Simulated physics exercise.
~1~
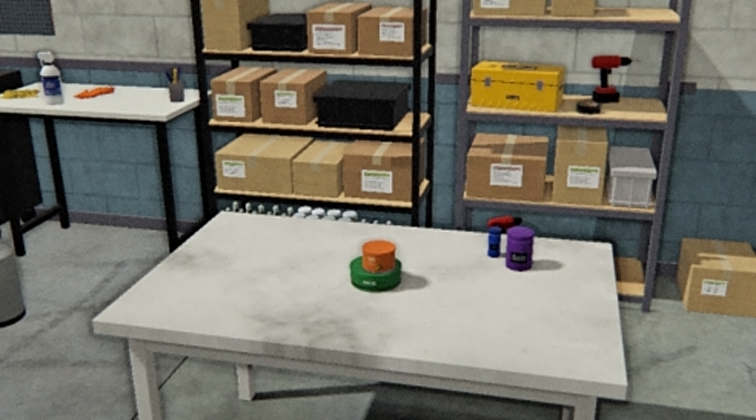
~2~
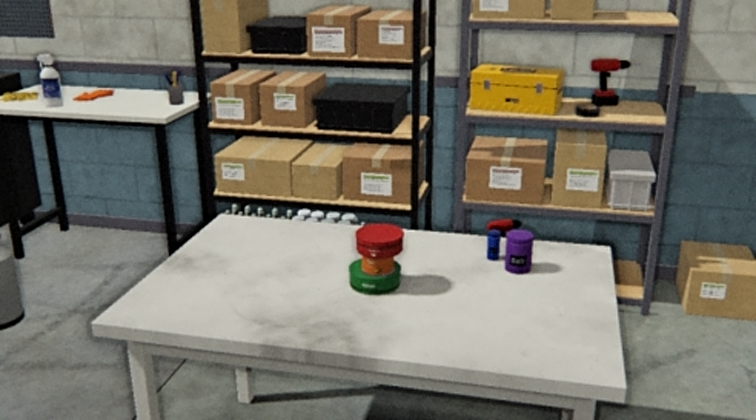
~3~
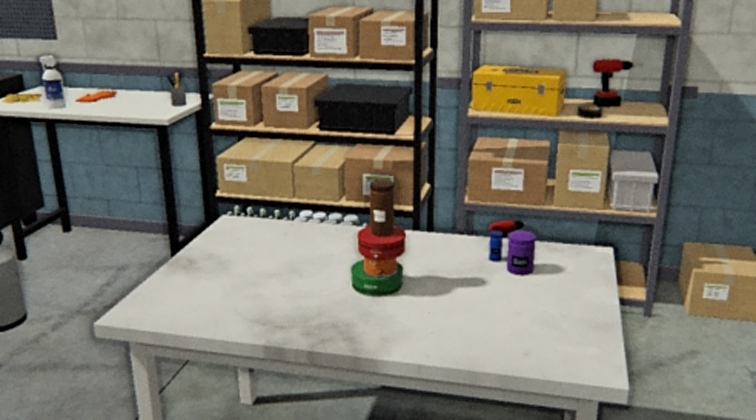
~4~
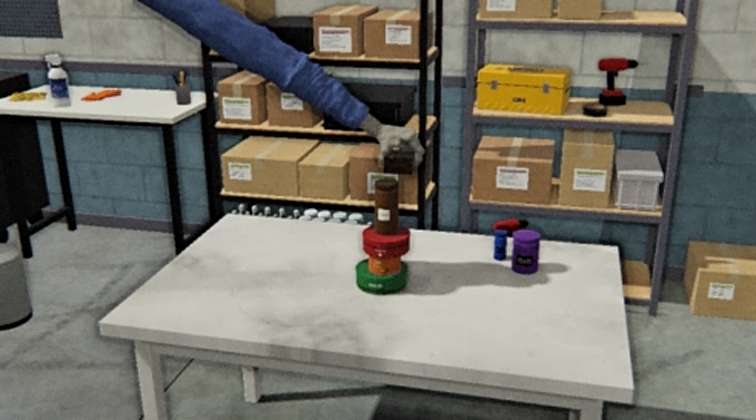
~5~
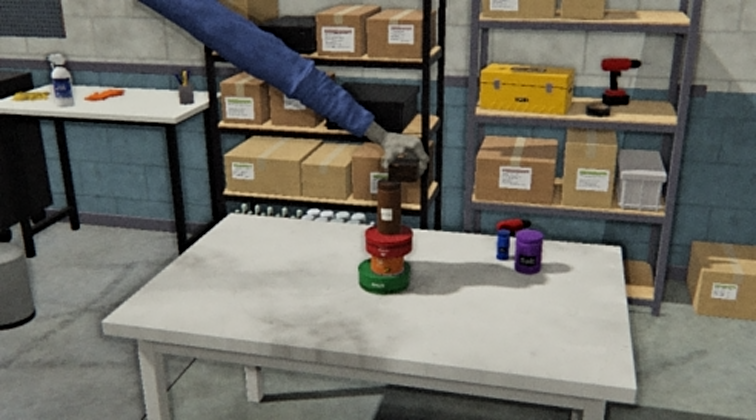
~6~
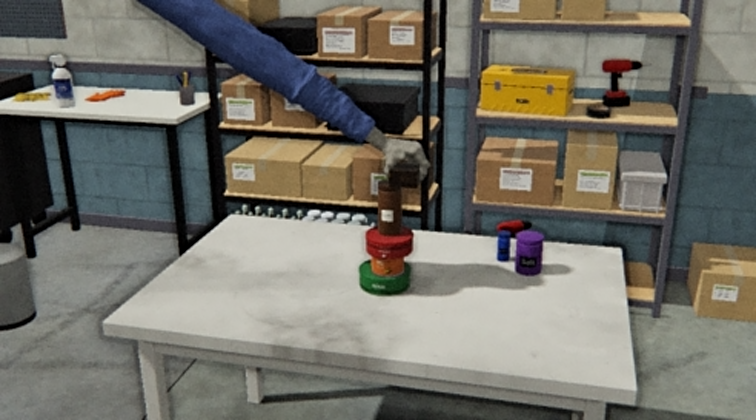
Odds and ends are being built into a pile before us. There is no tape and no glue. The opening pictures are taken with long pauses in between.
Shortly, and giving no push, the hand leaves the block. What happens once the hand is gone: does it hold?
It will not remain standing.
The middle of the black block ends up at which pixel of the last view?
It ends up close to (514, 268).
Then, 0.40 s later than the last frame, black block now fallen.
Then, 0.50 s later than the last frame, things are still on the move.
Then, 0.70 s later than the last frame, as before.
When it is over, fallen, black block; the other 6 as before. End places, in pixels of the last picture, black block near (514, 268). The pile comes apart.
